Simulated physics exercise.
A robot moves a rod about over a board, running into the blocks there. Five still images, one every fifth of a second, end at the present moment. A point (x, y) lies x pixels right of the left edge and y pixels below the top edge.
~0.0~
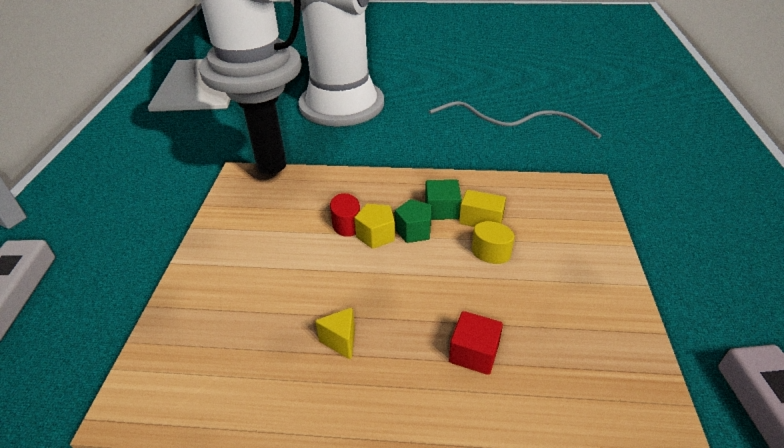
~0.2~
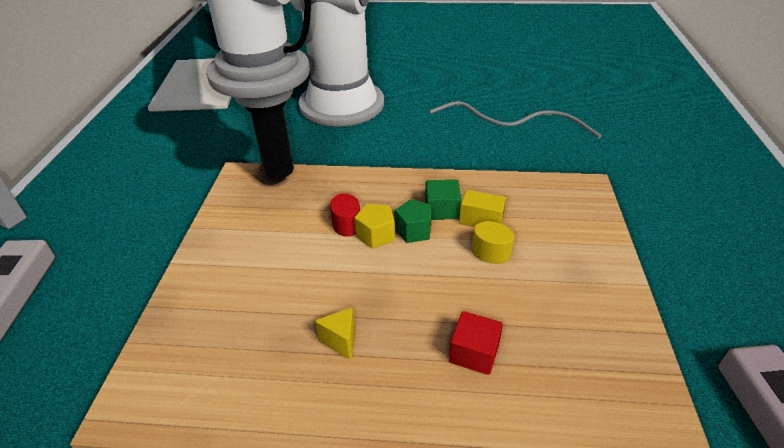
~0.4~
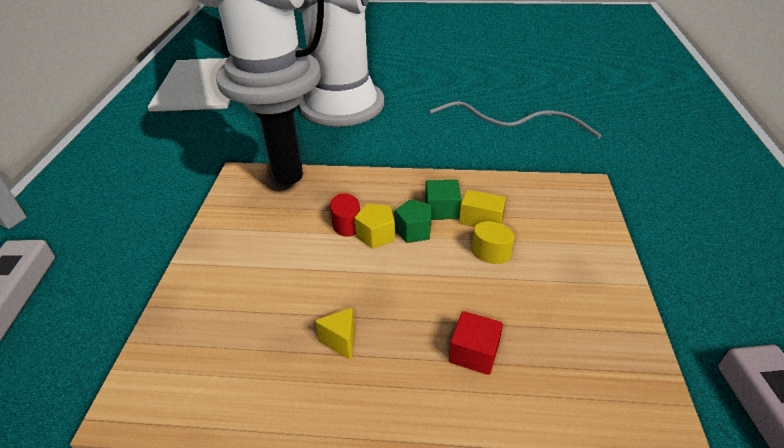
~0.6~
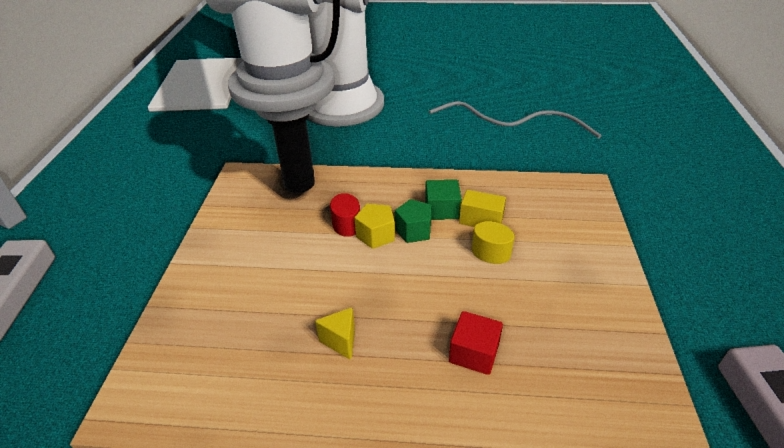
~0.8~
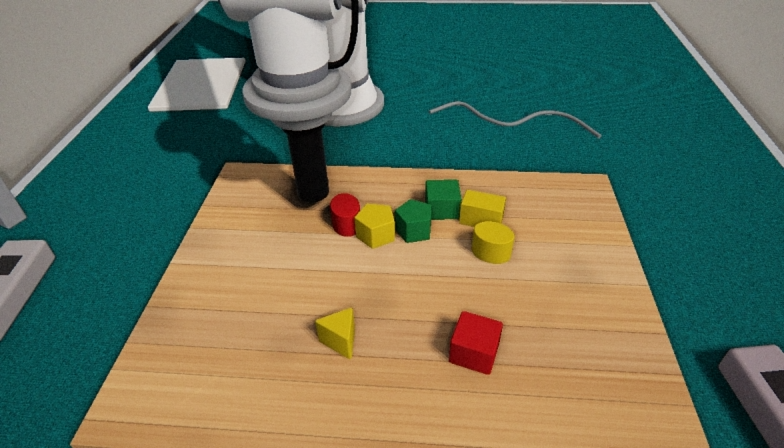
On a wooden board, a robot arm moving its black rod slightly right and nearer to a still row of coloured blocks.
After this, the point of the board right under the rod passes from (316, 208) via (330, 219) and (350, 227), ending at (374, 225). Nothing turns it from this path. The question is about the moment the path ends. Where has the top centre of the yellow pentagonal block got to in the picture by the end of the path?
When the path ends, it will be at (407, 237).
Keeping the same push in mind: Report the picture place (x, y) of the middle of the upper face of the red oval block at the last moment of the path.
Final place: (375, 226).
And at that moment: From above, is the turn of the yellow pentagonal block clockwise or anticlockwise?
It is turned anticlockwise.
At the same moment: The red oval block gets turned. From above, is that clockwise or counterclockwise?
Looking down, my answer is that the red oval block rotates clockwise.
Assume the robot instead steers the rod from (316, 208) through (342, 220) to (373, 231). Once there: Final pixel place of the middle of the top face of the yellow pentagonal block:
Final place: (409, 241).
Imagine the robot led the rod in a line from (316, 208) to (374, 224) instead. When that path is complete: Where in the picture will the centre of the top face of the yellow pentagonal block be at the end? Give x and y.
The middle of its upper face will lie at (400, 238).
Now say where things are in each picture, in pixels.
The first picture shows rod tip (272, 166); block tops, red oval block (345, 204); yellow pentagonal block (375, 215); green pentagonal block (415, 211); green four-sided block (443, 189).
The second picture shows rod (279, 171); blocks unchanged.
The third picture shows rod (288, 177); blocks unchanged.
The fourth picture shows rod (300, 184); blocks unchanged.
The fifth picture shows rod (314, 194); red oval block (345, 204); yellow pentagonal block (375, 215); green pentagonal block (415, 211); green four-sided block (443, 189).
What follows on the original path. Halfway along, rod (337, 210); red oval block (359, 219), turned 20° clockwise; yellow pentagonal block (392, 226), turned 25° anticlockwise; green pentagonal block (417, 211).
At the end, rod (374, 211); red oval block (375, 226), turned 90° clockwise; yellow pentagonal block (407, 237), turned 60° anticlockwise; green pentagonal block (418, 211); green four-sided block in place.
